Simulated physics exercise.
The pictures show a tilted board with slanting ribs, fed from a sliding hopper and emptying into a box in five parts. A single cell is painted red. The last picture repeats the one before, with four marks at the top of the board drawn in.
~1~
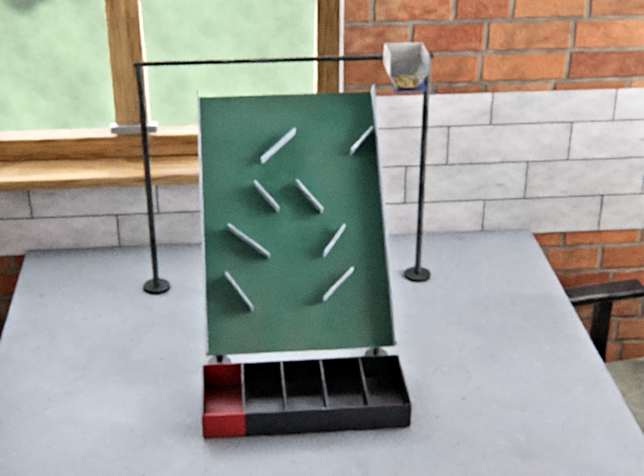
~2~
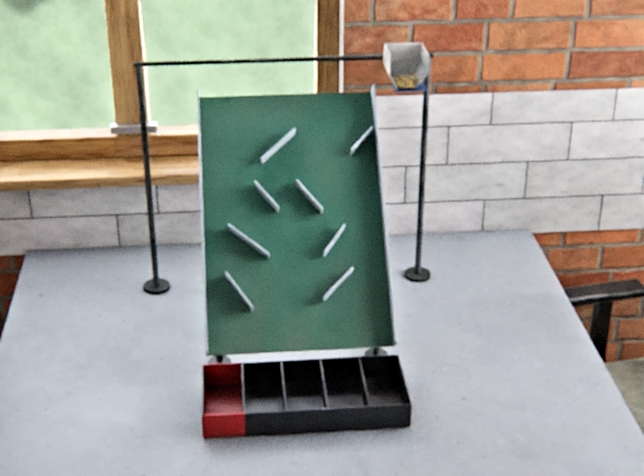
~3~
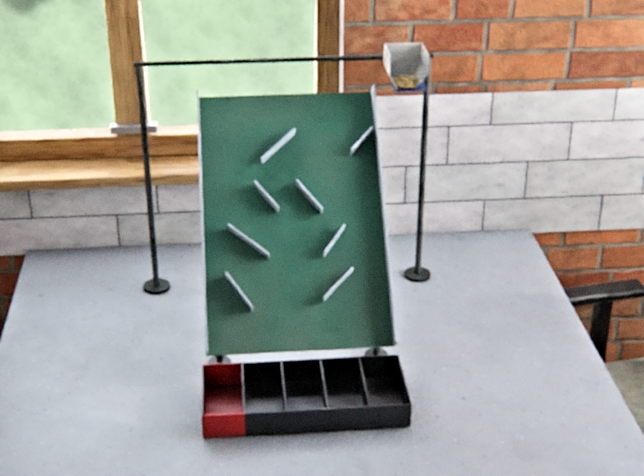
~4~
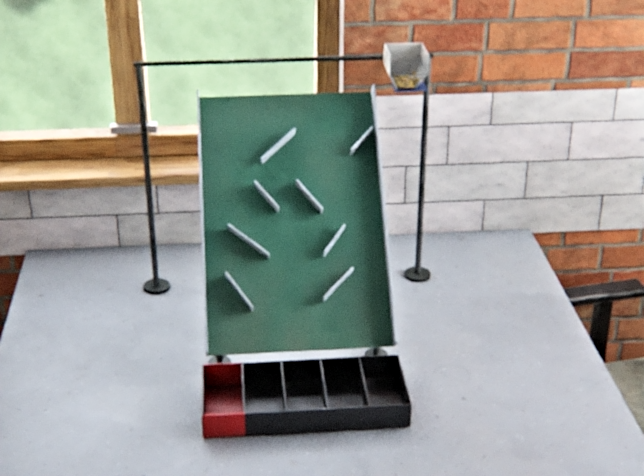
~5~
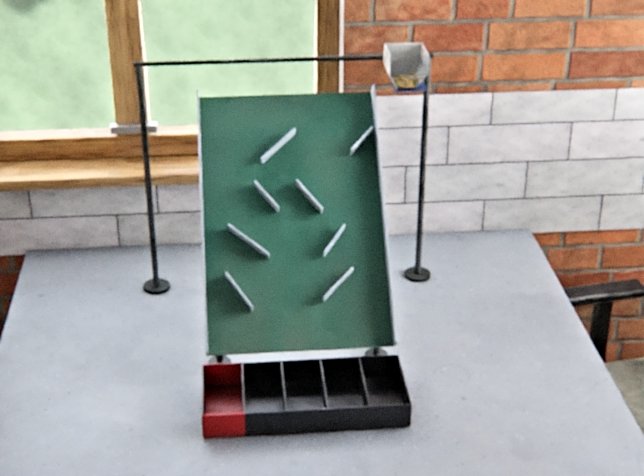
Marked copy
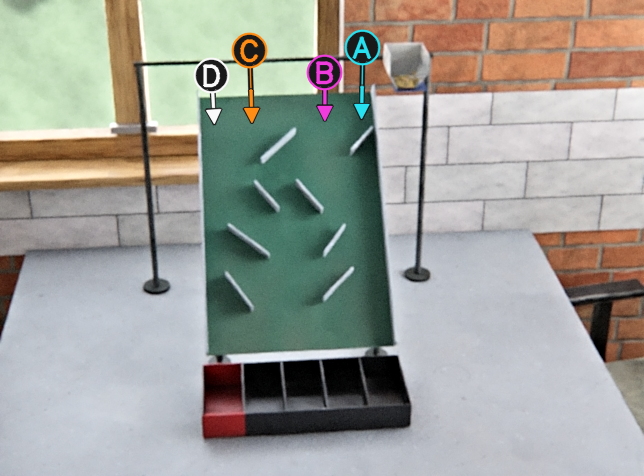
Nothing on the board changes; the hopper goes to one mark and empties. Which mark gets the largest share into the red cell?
Choose D.
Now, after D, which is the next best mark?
It is C.
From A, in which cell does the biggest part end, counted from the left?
It is the third one.
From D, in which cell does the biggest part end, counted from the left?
It is the first one.
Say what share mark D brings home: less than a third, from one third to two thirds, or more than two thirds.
It is from one third to two thirds.
On the marked copy, mark A meets the board at (361, 113); mark B meets the board at (324, 115); mark C meets the board at (251, 117); mark D meets the board at (214, 118).
With A, not one piece in the red cell, almost all in other cells, about a tenth held on the board.
With B, not one piece in the red cell, almost all in other cells.
With C, about a tenth in the red cell, the larger part in other cells.
With D, roughly half in the red cell, roughly a third in other cells, just a few outside the box.
